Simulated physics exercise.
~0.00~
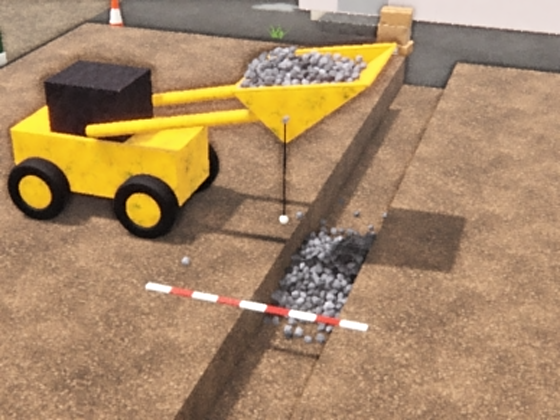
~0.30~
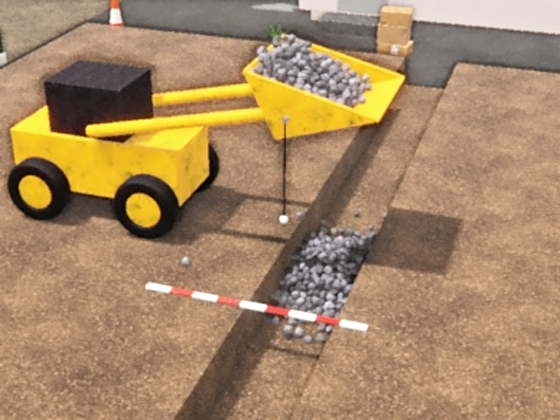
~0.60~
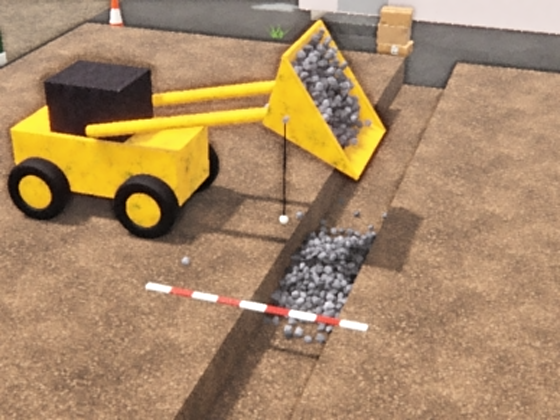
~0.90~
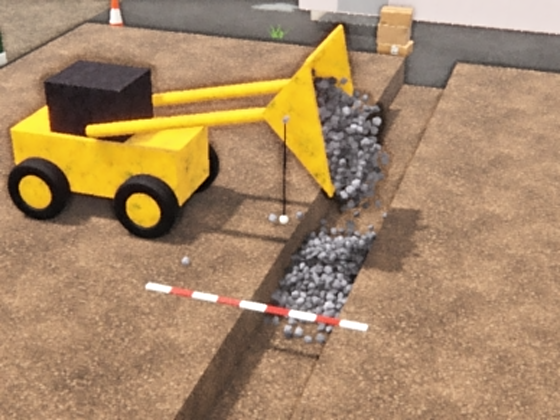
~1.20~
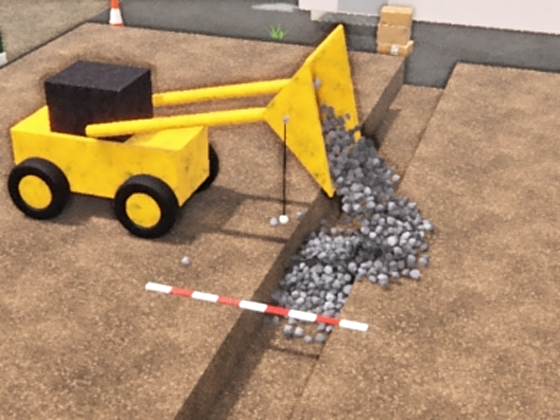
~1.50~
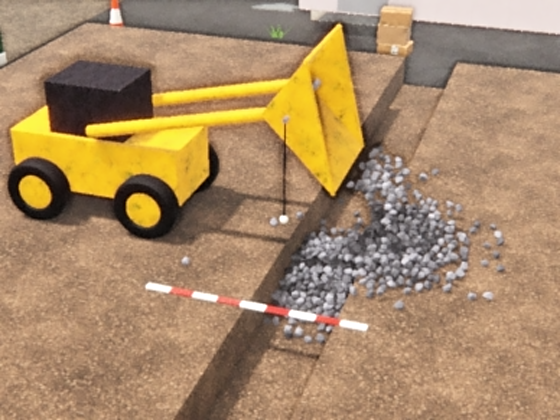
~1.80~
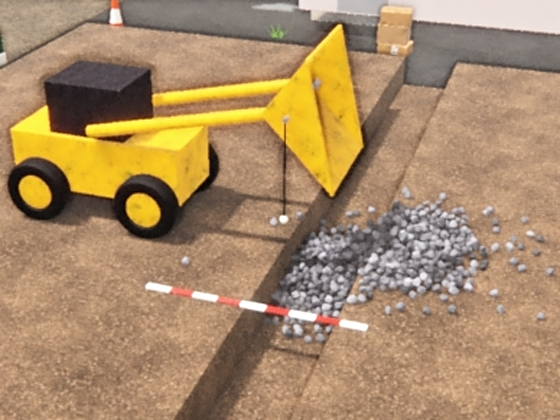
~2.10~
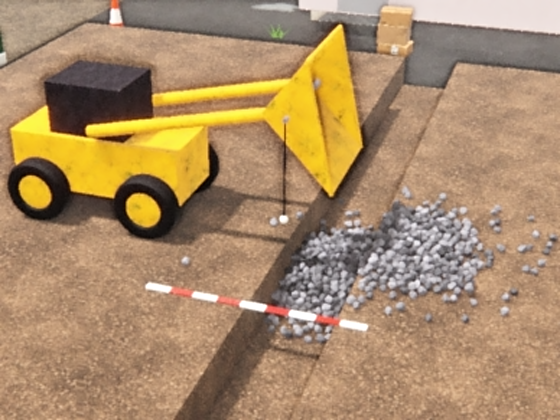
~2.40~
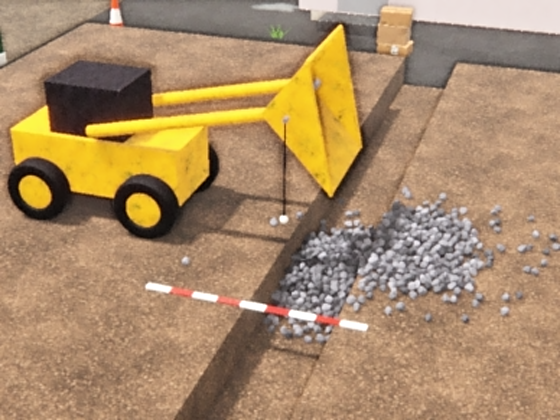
A yellow loader tips its bucket, spilling grey stones into the trench and mostly beyond it.
